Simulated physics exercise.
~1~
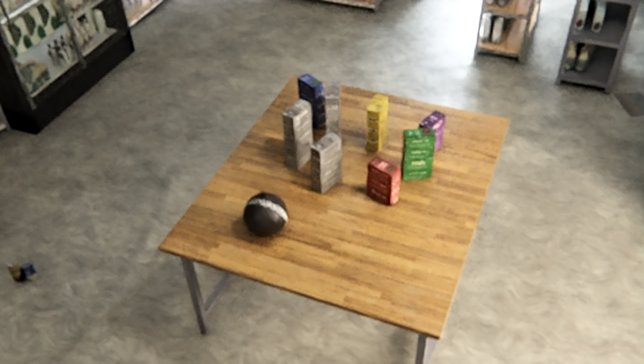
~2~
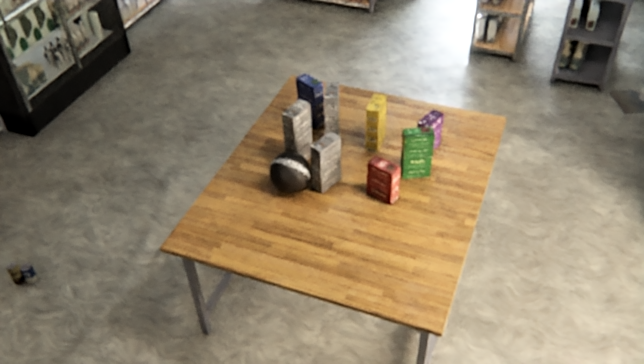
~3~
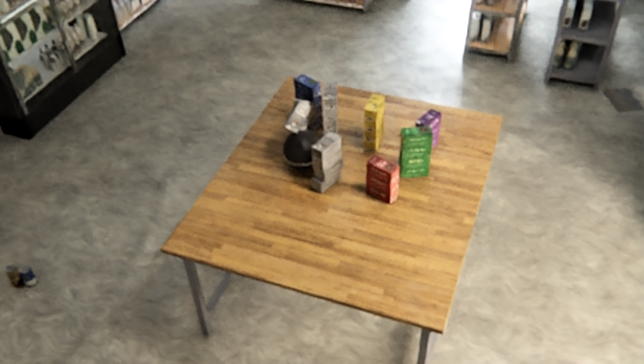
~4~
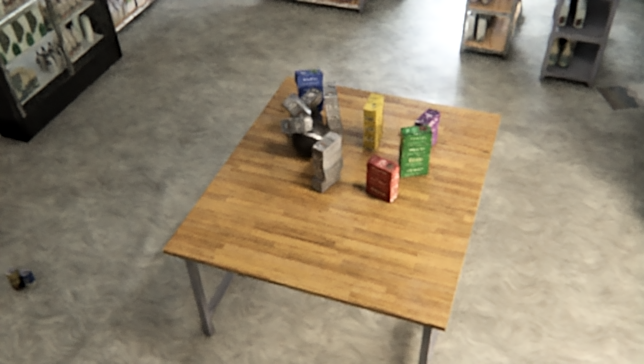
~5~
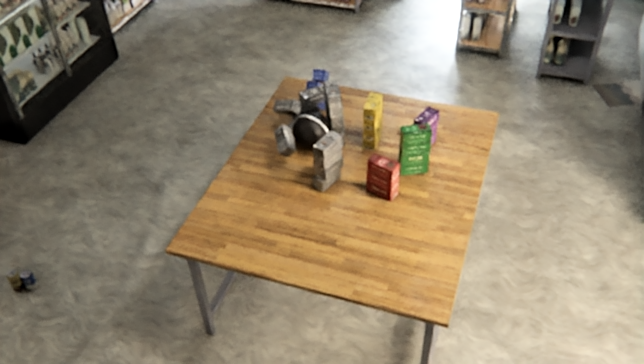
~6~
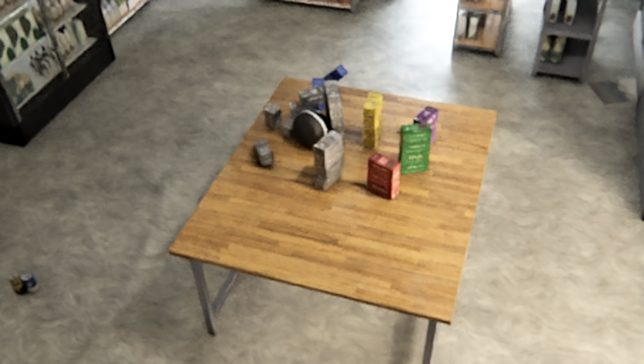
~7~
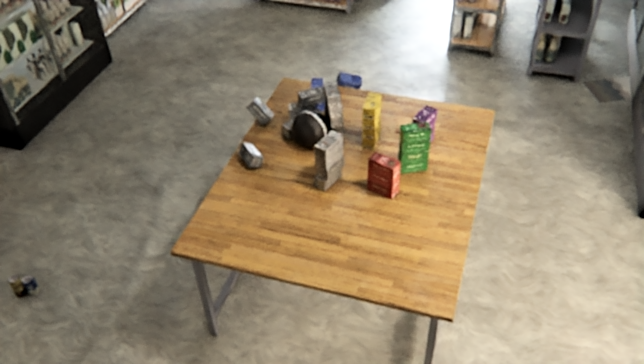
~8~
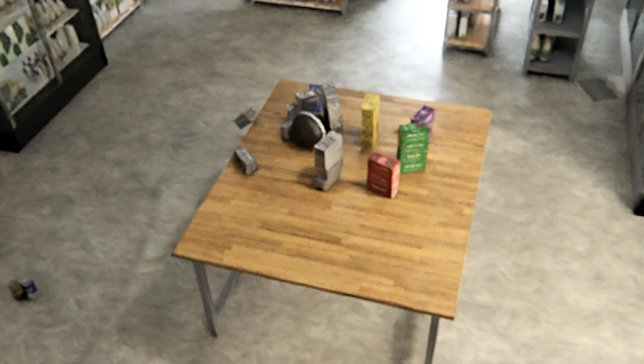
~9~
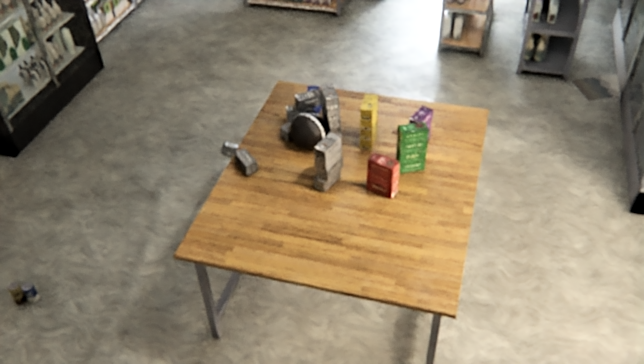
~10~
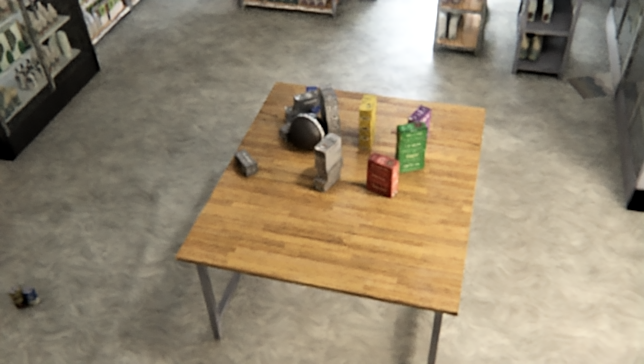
In a shop with a grey floor and shelves along the edges, seen from above as the view drifts slightly sideways, a wooden table holds small towers of packets. Grey and blue ones stand to the left and back, with yellow, red, green and purple ones to the right. A dark ball with a pale band rolls away from the near left side into the grey towers. Grey packets topple and scatter toward the left edge, and the top blue packet tumbles off backward. The ball stops among the disturbed packets, one grey piece lies near the left edge, and the yellow, red, green and purple towers still stand.
